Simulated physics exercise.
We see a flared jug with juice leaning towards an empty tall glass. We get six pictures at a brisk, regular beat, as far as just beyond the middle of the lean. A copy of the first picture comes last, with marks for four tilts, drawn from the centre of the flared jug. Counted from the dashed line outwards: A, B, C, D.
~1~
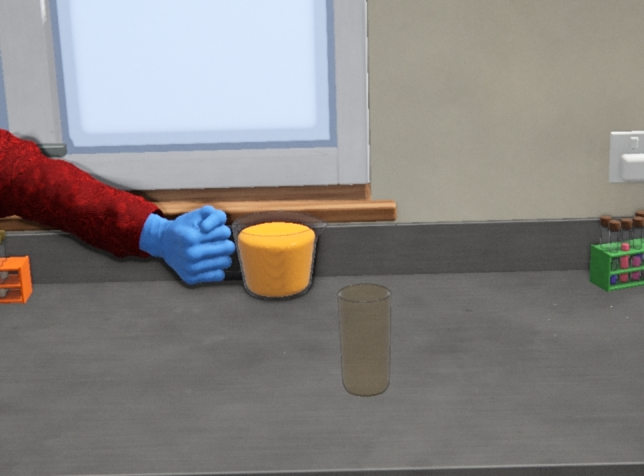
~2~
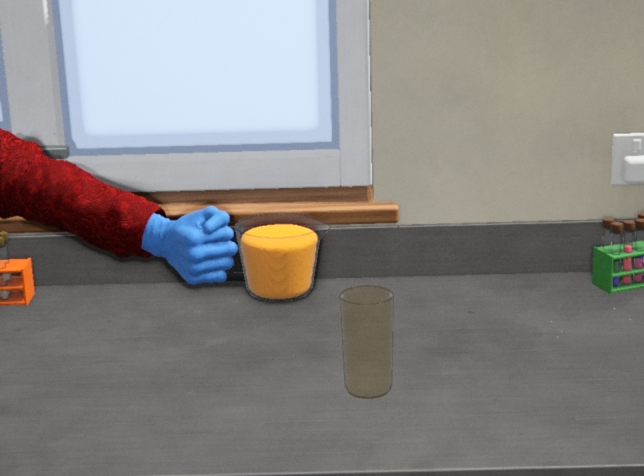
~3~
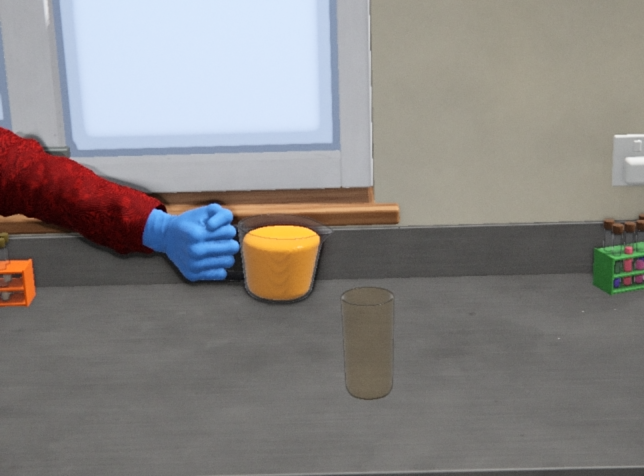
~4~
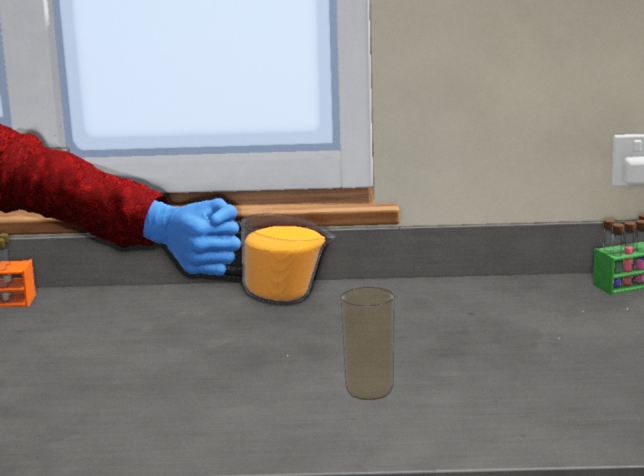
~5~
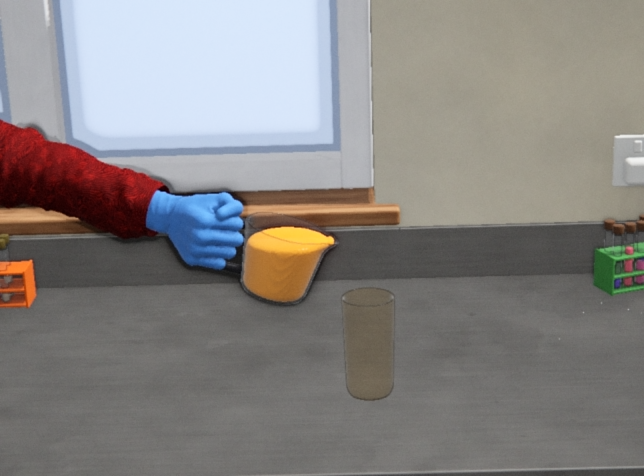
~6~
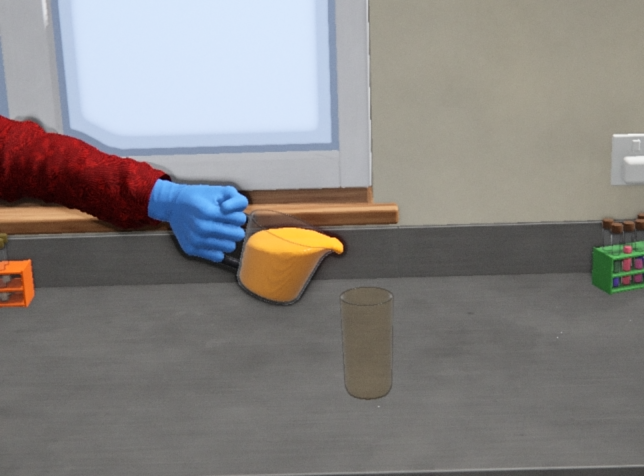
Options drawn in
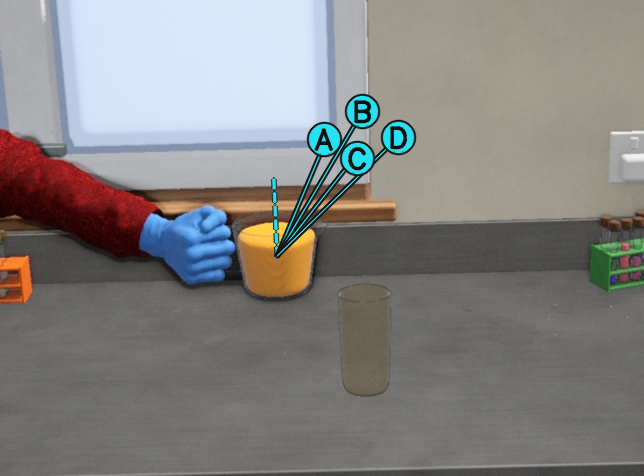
A blue-gloved hand in a fuzzy red sleeve reaches in from the left, holding a clear jug of orange juice above a grey counter, seen from the front and slightly above. An empty, brownish tall glass stands to the jug's lower right, with an orange rack at left, a green one at right, and a window behind. The view shifts very slightly at first, then the hand tilts the jug gradually rightward until juice reaches over its lip.
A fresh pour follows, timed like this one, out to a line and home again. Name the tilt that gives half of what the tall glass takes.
Tilt D.
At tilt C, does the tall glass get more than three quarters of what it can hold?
No, less.
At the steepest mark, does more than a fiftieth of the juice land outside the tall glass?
No.
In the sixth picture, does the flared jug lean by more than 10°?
Yes, it does.
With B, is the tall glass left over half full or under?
Under half.
On the marked copy, A at (319, 156); B at (354, 125); C at (344, 170); D at (385, 149).
With A, the tall glass ends with about 11 % of what it can hold.
With B, the tall glass ends with about 22 % of what it can hold.
With C, the tall glass ends with about 35 % of what it can hold.
With D, the tall glass ends with about 49 % of what it can hold.
